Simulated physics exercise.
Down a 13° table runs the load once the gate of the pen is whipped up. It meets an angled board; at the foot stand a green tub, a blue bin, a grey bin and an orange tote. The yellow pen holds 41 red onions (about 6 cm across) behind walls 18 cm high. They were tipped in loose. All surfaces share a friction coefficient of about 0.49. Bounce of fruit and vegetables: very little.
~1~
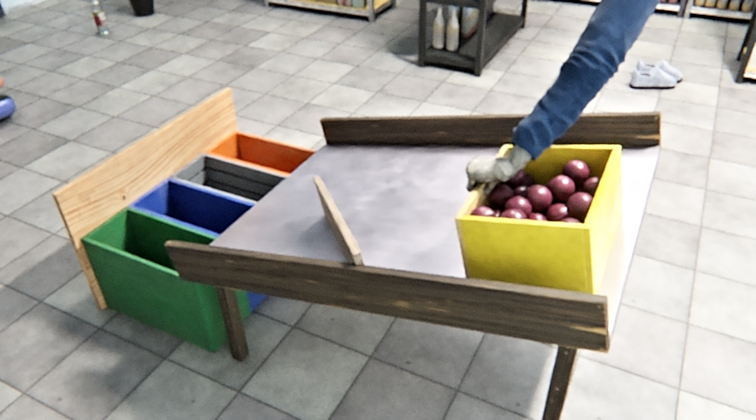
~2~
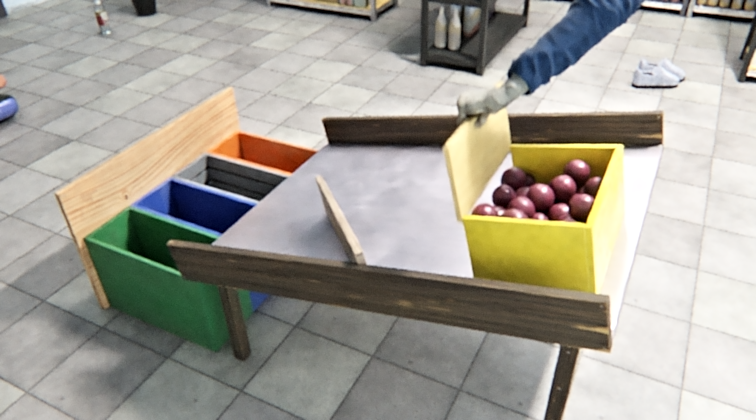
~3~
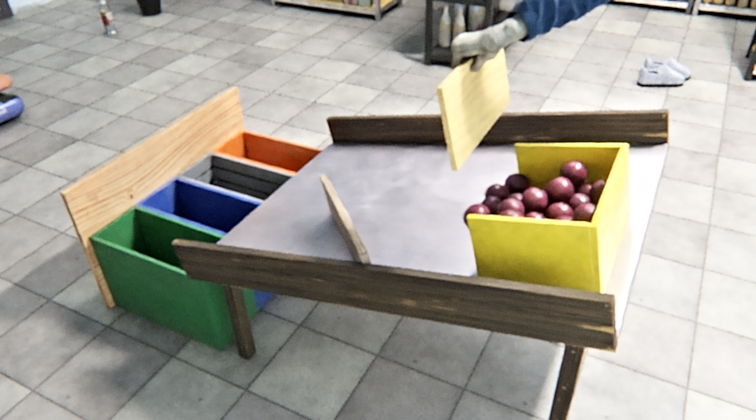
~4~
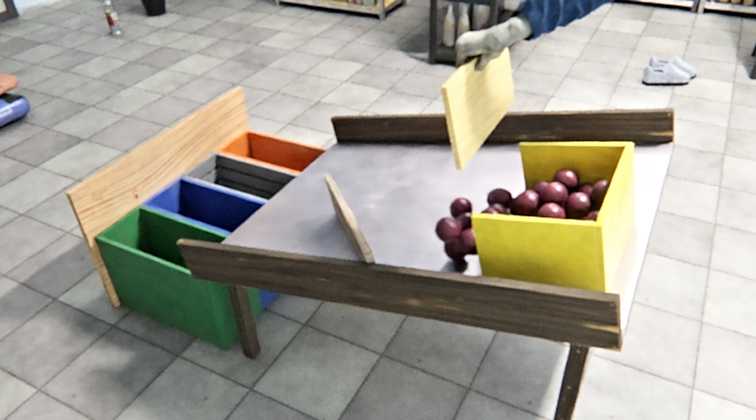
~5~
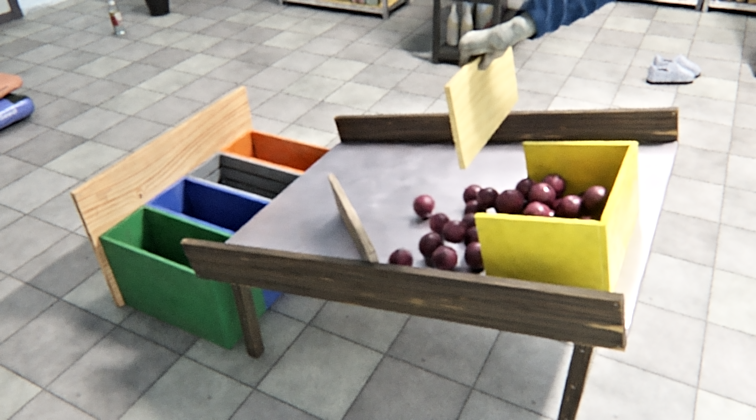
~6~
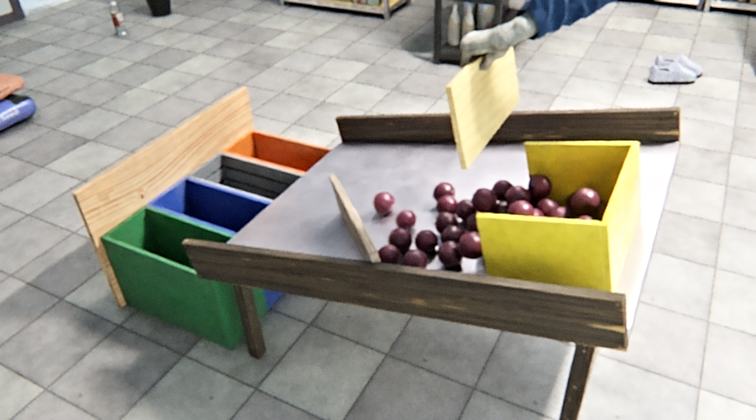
A gloved hand lifts the yellow front panel off a pen of dark red balls on a sloping table, and the balls roll out leftward in a spreading cluster toward an angled board, with many still inside the pen.
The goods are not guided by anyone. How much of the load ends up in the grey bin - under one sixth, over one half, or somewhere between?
Over one half of it.
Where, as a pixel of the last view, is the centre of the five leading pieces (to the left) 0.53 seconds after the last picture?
Centre: Approx. (320, 176) px.
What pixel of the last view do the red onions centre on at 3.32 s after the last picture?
Look around pixel (260, 222).
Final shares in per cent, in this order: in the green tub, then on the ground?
0 and 0 %.
Then, 0.53 s after the last picture, 4 still in the yellow pen, 36 on the slope and 1 in the air.
Then, 1.20 s after the last picture, 3 in the grey bin, 4 in the orange tote, 28 on the slope and 6 in the air.
Then, 2.12 s after the last picture, 16 in the grey bin, 13 in the orange tote, 11 on the slope and 1 in the air.
Outcome (3.32 s after the last picture), 26 in the grey bin and 15 in the orange tote. Asked share, 26 of 41, 63 per cent.
